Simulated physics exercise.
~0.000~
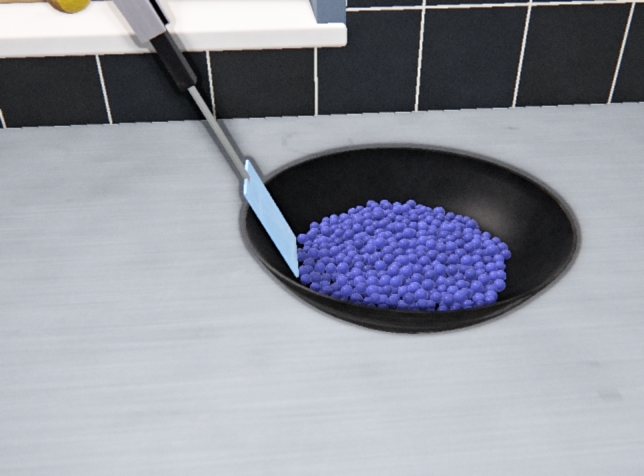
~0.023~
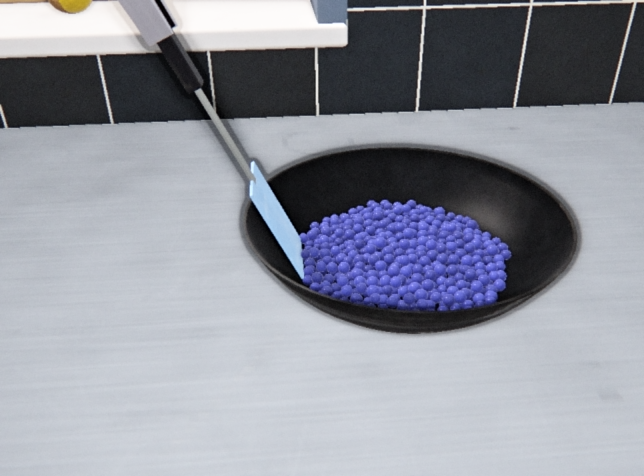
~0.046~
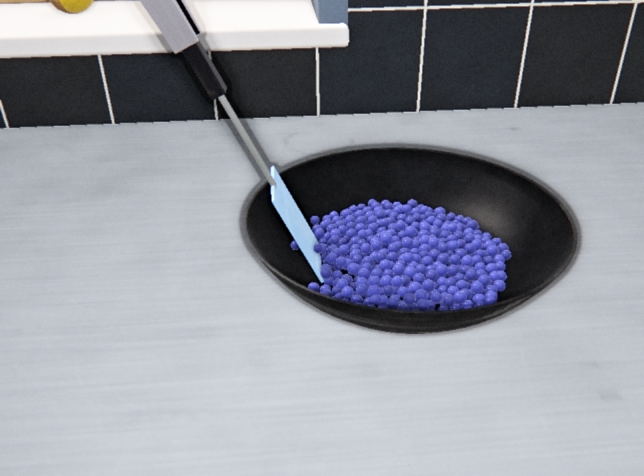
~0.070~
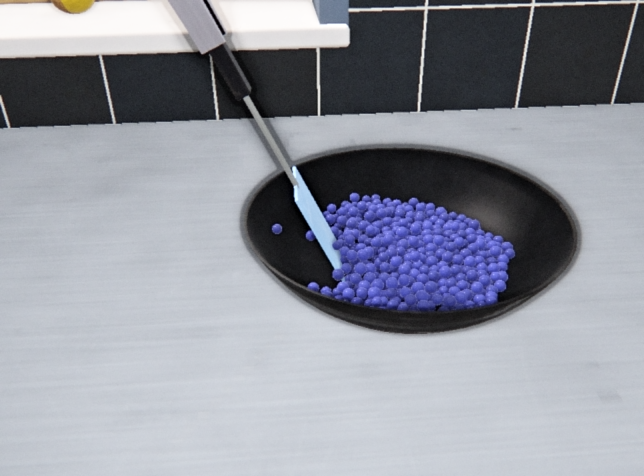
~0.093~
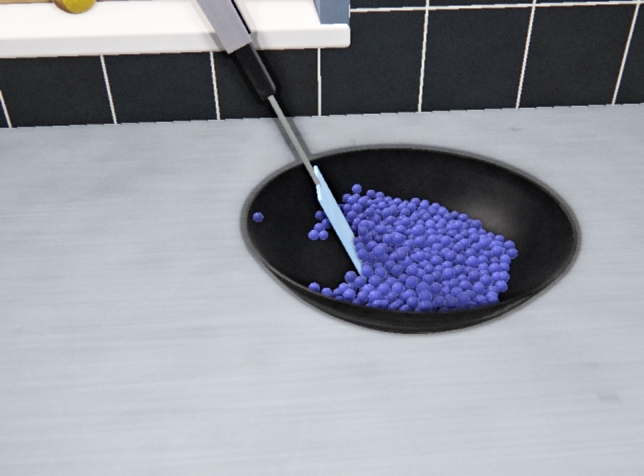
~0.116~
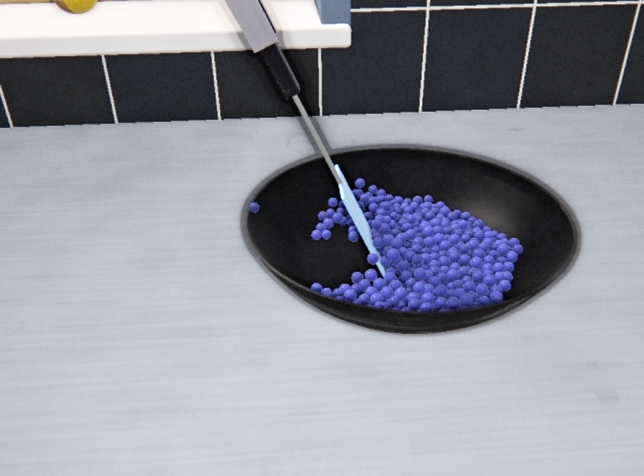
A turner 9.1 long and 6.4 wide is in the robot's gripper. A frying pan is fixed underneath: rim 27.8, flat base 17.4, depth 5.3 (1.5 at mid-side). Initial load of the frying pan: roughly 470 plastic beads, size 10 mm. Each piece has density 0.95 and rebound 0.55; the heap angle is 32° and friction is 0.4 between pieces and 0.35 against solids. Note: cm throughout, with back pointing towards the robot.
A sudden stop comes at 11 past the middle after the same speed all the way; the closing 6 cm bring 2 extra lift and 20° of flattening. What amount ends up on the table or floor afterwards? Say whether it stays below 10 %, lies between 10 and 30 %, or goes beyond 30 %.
It lies between 10 and 30 %.
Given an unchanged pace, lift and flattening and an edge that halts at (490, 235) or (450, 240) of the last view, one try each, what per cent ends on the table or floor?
Roughly 0 and 0 per cent.
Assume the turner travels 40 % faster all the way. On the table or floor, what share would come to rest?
20 per cent, about.
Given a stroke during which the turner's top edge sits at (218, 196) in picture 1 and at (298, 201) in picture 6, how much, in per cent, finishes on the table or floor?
Near 15 in a hundred.
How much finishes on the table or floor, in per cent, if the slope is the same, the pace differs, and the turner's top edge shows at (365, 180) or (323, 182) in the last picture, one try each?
Estimates: About 20 %, about 10 %.
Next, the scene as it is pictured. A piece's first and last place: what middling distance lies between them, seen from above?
Roughly 3 cm.
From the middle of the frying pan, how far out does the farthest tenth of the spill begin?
It comes to about 45 cm.
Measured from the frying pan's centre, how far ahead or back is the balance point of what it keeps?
3.0 cm ahead.
After 0.17 s, sloping 65°, highest piece 7 above the table; 467 in the frying pan.
After 0.23 s, sloping 58°, highest piece 6 above the table; 466 in the frying pan, 1 on the blade or in flight.
After 0.46 s, sloping 45°, highest piece 8 above the table; 394 in the frying pan, 46 on the table or floor, 27 on the blade or in flight.
After 1.51 s, sloping 45°, highest piece 5 above the table; 393 in the frying pan, 74 on the table or floor.
In the end, 393 in the frying pan, 74 on the table or floor. That is 16 % on the table or floor.
